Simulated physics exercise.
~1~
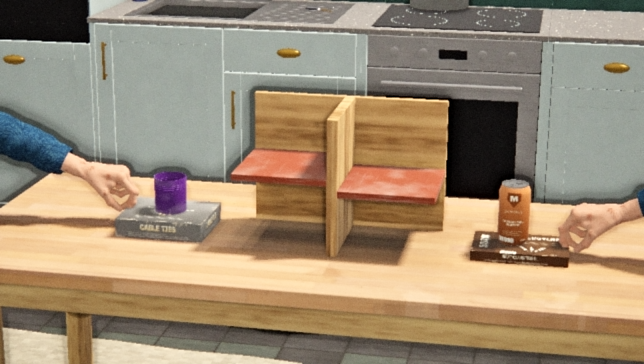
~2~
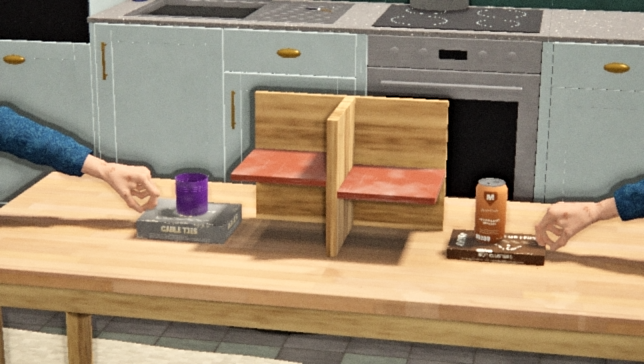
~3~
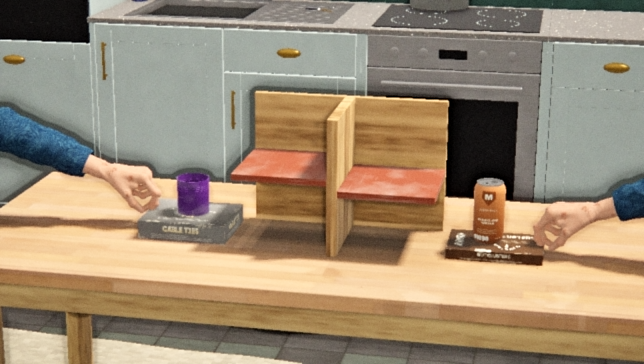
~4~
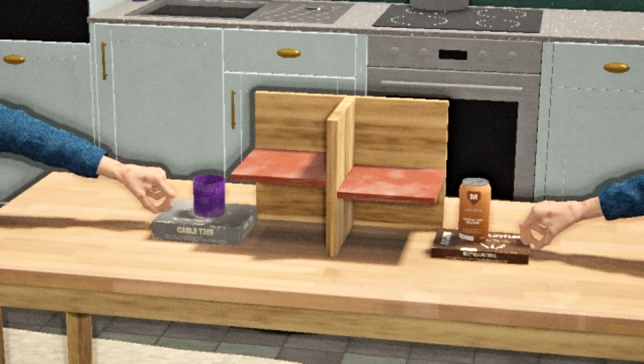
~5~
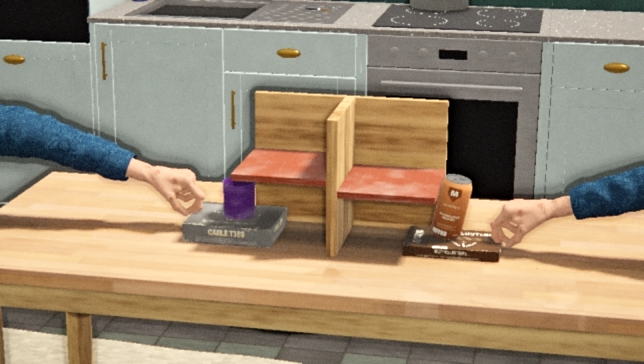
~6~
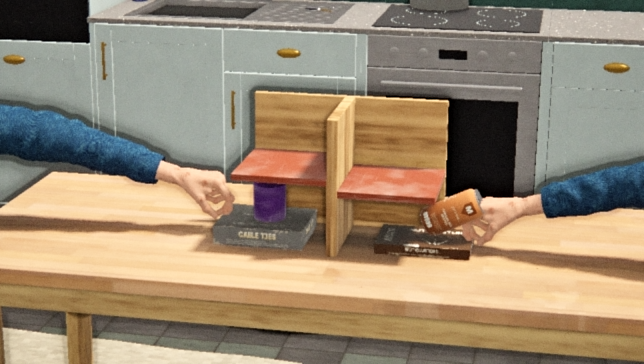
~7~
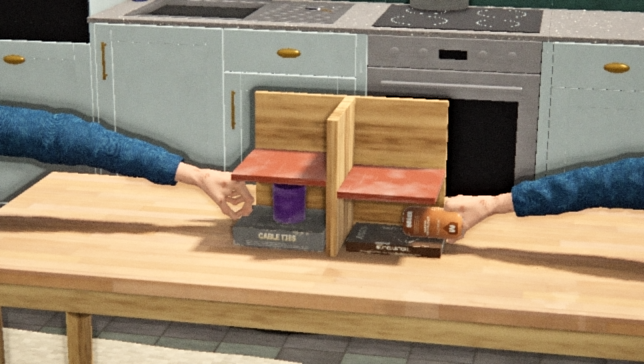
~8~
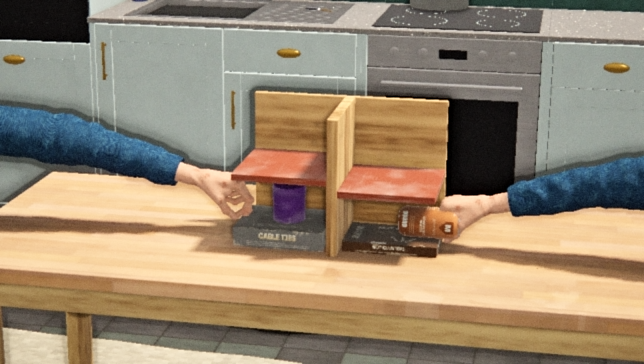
Two hands slid a grey box carrying a purple beaker and a brown packet carrying an orange can inward beneath a rack's red shelves; the beaker passed under untouched, but the can tipped back and ended on its side by the right hand.
